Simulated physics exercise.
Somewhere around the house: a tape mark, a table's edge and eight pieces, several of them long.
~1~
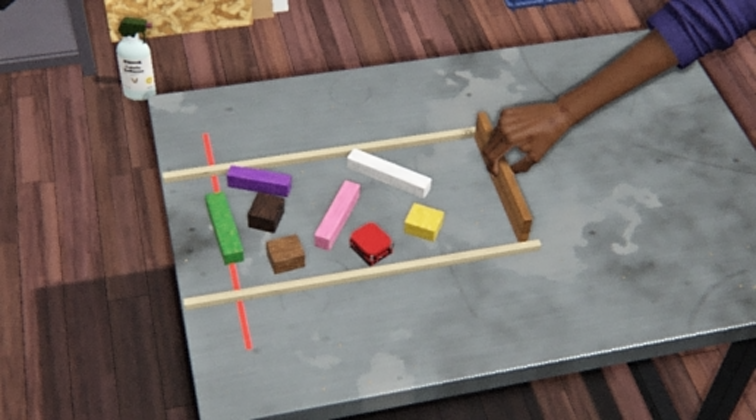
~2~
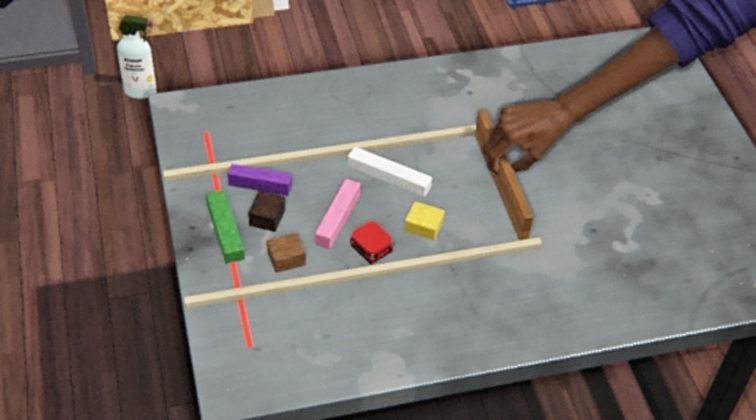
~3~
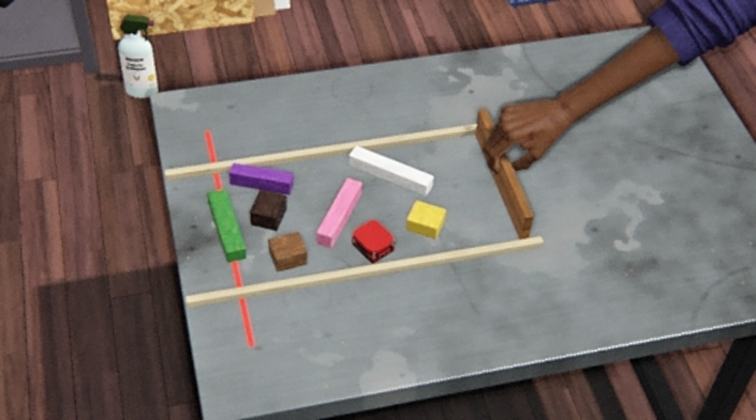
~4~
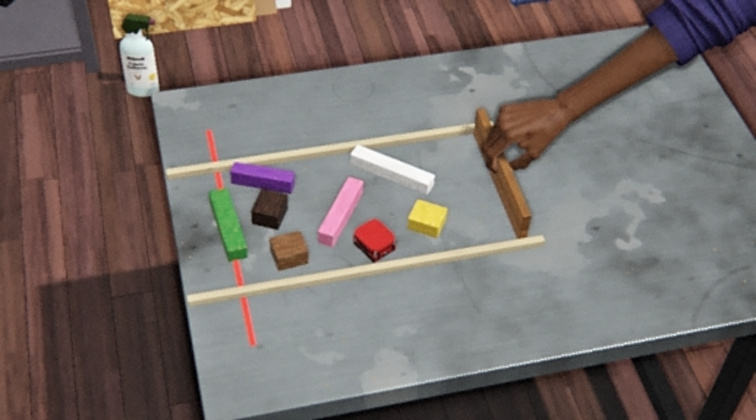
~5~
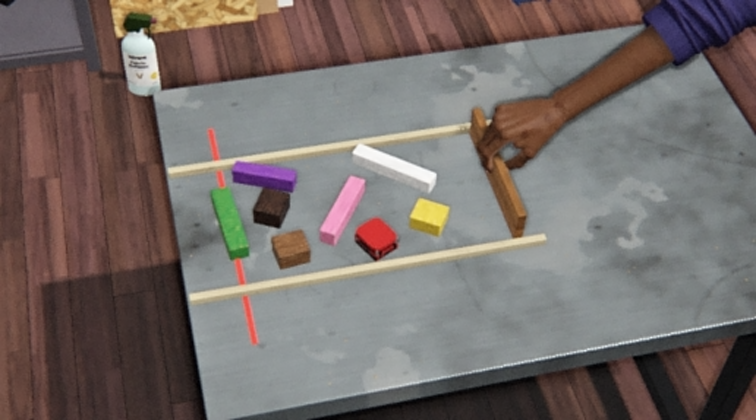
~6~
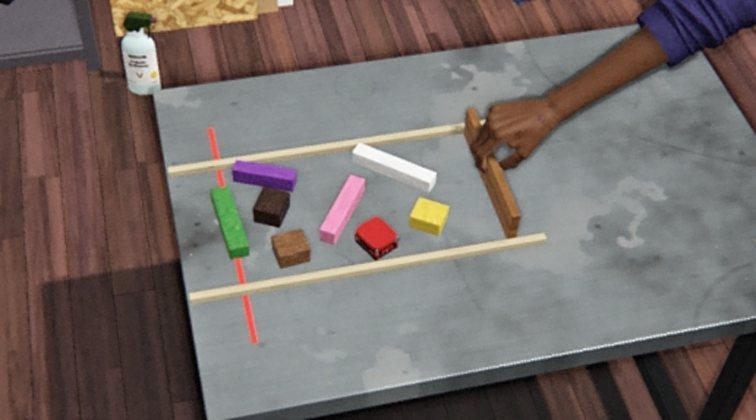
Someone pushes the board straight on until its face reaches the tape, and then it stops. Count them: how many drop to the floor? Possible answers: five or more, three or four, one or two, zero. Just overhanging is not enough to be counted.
Falls: One or two.
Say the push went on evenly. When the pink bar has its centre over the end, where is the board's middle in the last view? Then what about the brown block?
Estimated middle: (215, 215), and (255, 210) for the other.
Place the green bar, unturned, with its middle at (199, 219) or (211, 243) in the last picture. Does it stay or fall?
Green bar - first try slides off, second try slides off.
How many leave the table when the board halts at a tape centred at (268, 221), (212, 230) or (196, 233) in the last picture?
Respectively 0, 5 and 5.
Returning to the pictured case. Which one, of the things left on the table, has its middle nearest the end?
It is the black block.
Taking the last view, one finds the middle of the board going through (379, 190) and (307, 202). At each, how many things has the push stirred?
4 and 8.
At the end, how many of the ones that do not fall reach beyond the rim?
The count would be 3.
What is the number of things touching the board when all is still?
It's touching 3 at the end.
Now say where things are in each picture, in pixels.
The first picture shows green bar (224, 227); black block (266, 213); purple bar (259, 181); board (502, 176); tape (225, 233).
The second picture shows black block (267, 211); board (502, 175).
The third picture shows purple bar (261, 179); pink bar (340, 213).
The fourth picture shows green bar (228, 224); red case (375, 241).
The fifth picture shows black block (272, 208); yellow block (429, 217).
The sixth picture shows green bar (230, 222); black block (272, 207); purple bar (264, 176); board (491, 173); tape (231, 227).
Soon after, none off yet; green bar at rest near (230, 222); black block at rest near (272, 207); purple bar at rest near (264, 176).
Then, none off yet; green bar moving near (220, 223); black block moved a little near (254, 211); purple bar moving near (256, 176).
At rest, the number that fall off is one or two; fallen, brown block and green bar.
